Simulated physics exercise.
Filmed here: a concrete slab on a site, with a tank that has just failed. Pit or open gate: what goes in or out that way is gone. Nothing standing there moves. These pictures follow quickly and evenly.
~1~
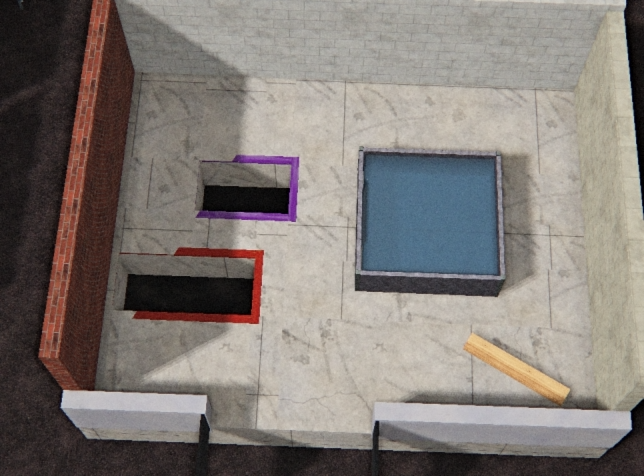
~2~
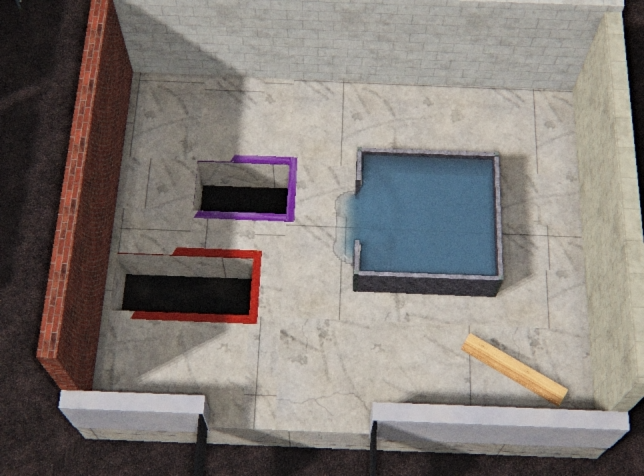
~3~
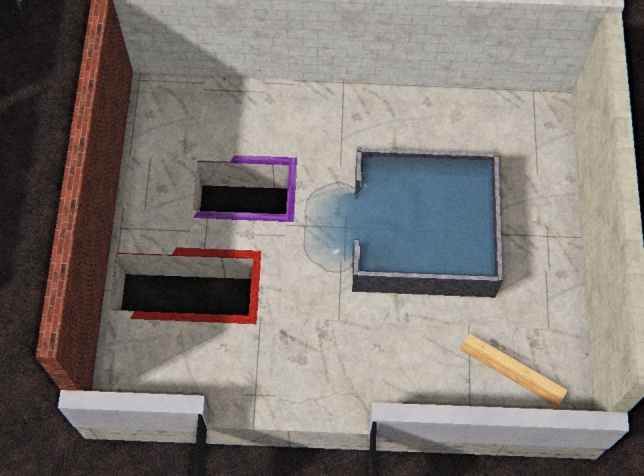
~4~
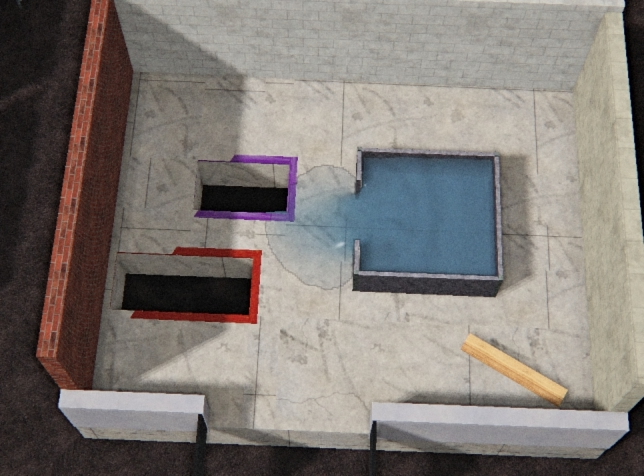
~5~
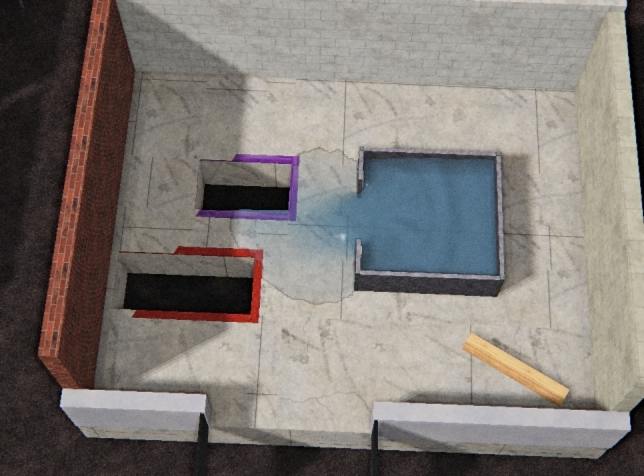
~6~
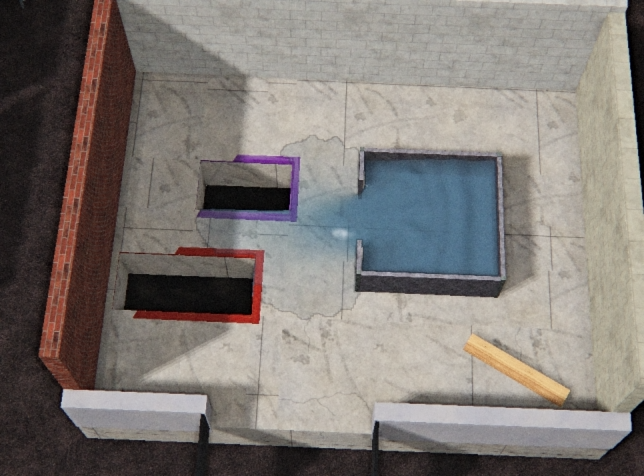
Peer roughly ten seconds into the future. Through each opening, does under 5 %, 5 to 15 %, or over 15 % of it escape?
At the end, the gate will likely win a minor part below five per cent. The red pit will likely win a major part beyond fifteen per cent. The purple pit will likely win a major part beyond fifteen per cent.
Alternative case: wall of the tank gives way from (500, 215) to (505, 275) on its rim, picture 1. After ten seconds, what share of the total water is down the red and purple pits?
In percent: Red 12, purple 6.
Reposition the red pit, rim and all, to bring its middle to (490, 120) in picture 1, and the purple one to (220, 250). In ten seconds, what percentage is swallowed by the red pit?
The red pit takes 6 per cent.
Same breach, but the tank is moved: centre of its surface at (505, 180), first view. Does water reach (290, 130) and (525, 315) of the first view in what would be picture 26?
Well, the first one would be soaked, and the second one bone-dry.
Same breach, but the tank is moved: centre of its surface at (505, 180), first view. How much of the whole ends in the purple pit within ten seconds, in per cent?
Share for the purple pit - 30 in a hundred.
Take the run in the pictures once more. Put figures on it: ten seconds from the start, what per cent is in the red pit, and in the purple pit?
Roughly 30 and 36 %.
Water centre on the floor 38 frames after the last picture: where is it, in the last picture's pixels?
I'd say near (358, 223).
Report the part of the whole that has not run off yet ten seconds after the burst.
That works out to about 32 per cent.
A moment on, water covers 15 % of the floor; the gate 0 %, the red pit 4 %, the purple pit 7 %.
Next, water covers 25 % of the floor; the gate 0 %, the red pit 9 %, the purple pit 13 %.
Then, water covers 25 % of the floor; the gate 0 %, the red pit 16 %, the purple pit 20 %.
Later, water covers 30 % of the floor; the gate 1 %, the red pit 24 %, the purple pit 28 %.
In the end, water covers 30 % of the floor; the gate 2 %, the red pit 30 %, the purple pit 36 %.
